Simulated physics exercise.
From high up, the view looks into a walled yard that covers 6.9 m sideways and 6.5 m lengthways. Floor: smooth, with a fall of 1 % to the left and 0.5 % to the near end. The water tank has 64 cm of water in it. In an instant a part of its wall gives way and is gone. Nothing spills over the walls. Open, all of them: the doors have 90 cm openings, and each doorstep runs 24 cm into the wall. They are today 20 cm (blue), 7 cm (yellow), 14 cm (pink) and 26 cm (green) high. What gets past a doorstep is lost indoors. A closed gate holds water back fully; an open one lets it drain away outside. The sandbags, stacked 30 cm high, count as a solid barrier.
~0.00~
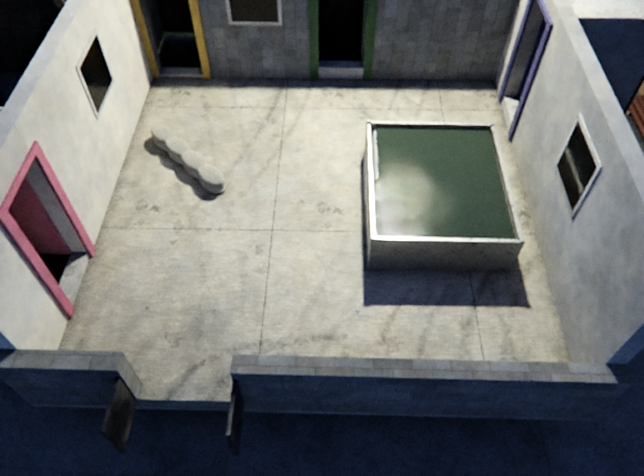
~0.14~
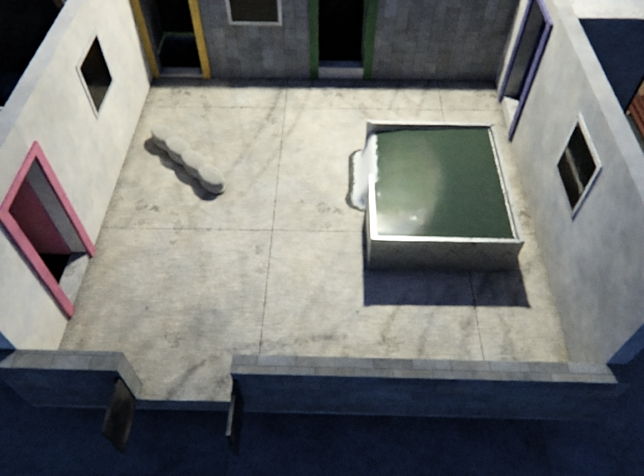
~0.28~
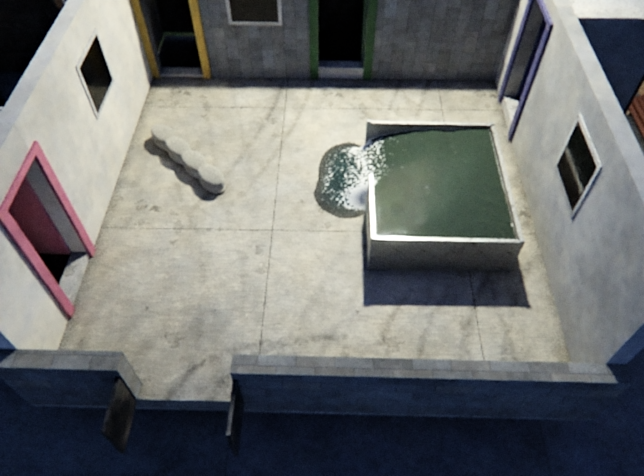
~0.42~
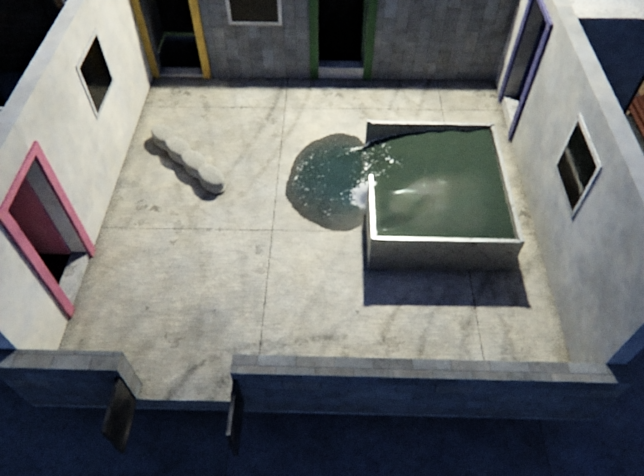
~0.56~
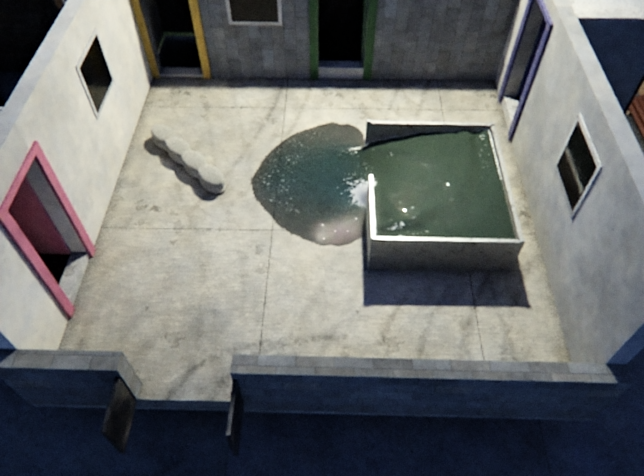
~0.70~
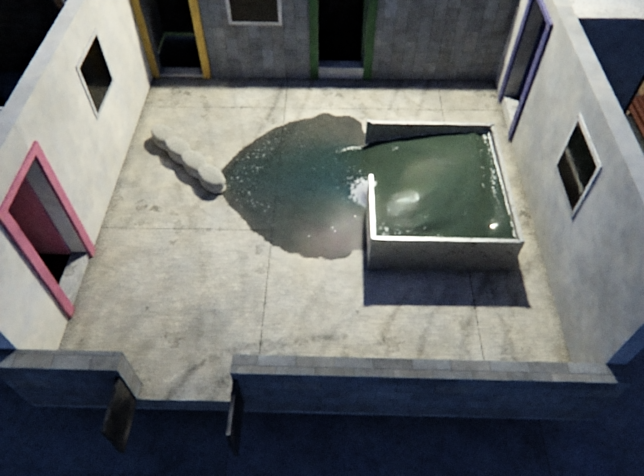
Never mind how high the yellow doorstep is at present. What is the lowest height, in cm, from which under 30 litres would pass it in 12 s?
28 cm.
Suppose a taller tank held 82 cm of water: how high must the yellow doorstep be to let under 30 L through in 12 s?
About 39 centimetres.
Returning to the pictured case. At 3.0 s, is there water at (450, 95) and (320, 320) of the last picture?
Note: Point one not yet reached; point two not yet reached.
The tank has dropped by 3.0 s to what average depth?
Close to 30 cm deep on average.
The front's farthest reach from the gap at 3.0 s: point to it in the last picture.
Around (49, 379).
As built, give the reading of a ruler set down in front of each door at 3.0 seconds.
In cm - blue: 0, yellow: 28, pink: 18, green: 2.
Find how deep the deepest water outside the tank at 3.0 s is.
Up to some 38 cm.
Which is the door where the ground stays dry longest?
Blue.
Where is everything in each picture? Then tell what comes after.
In the first picture, the water tank at (437, 180) is whole and still, 64 cm deep; the yellow door at (172, 32) is dry.
In the second picture, water pours out at (369, 171) and has run 0.3 m, to (353, 204); about 9 cm deep outside, 64 cm at the back.
In the third picture, the gap is at (369, 171), the front 0.8 m out at (321, 198); the back of the water tank holds 64 cm.
In the fourth picture, the gap is at (369, 172), the front 1.3 m out at (292, 195); the back of the water tank holds 64 cm.
In the fifth picture, the front is at (258, 184), 1.9 m from the gap at (369, 172); 3.5 m2 of floor is wet, 62 cm left at the back.
In the sixth picture, water pours out at (369, 171) and has run 2.5 m, to (223, 181); about 5 cm deep outside, 55 cm at the back; 2.6 m in a straight line remain to the yellow door at (172, 32).
After 1.4 s water covers 25 % of the floor, deepest (38 cm) near (360, 168); it has not reached the yellow door.
After 3.0 s water covers 45 % of the floor, deepest (38 cm) near (152, 82); 28 cm at the yellow door, 80 litres in over its 7 cm doorstep.
After 12.0 s water covers 95 % of the floor, deepest (12 cm) near (49, 379); 9 cm at the yellow door, 447 litres in over its 7 cm doorstep.
At the yellow door as built, the water arrived by 2.1 s and peaked near 30 cm at 3.2 s.
With a doorstep of 23.5 cm, 57 litres would have come in within the 12 s; with 32 cm, 14 litres. So under 30 litres takes about 28 cm.
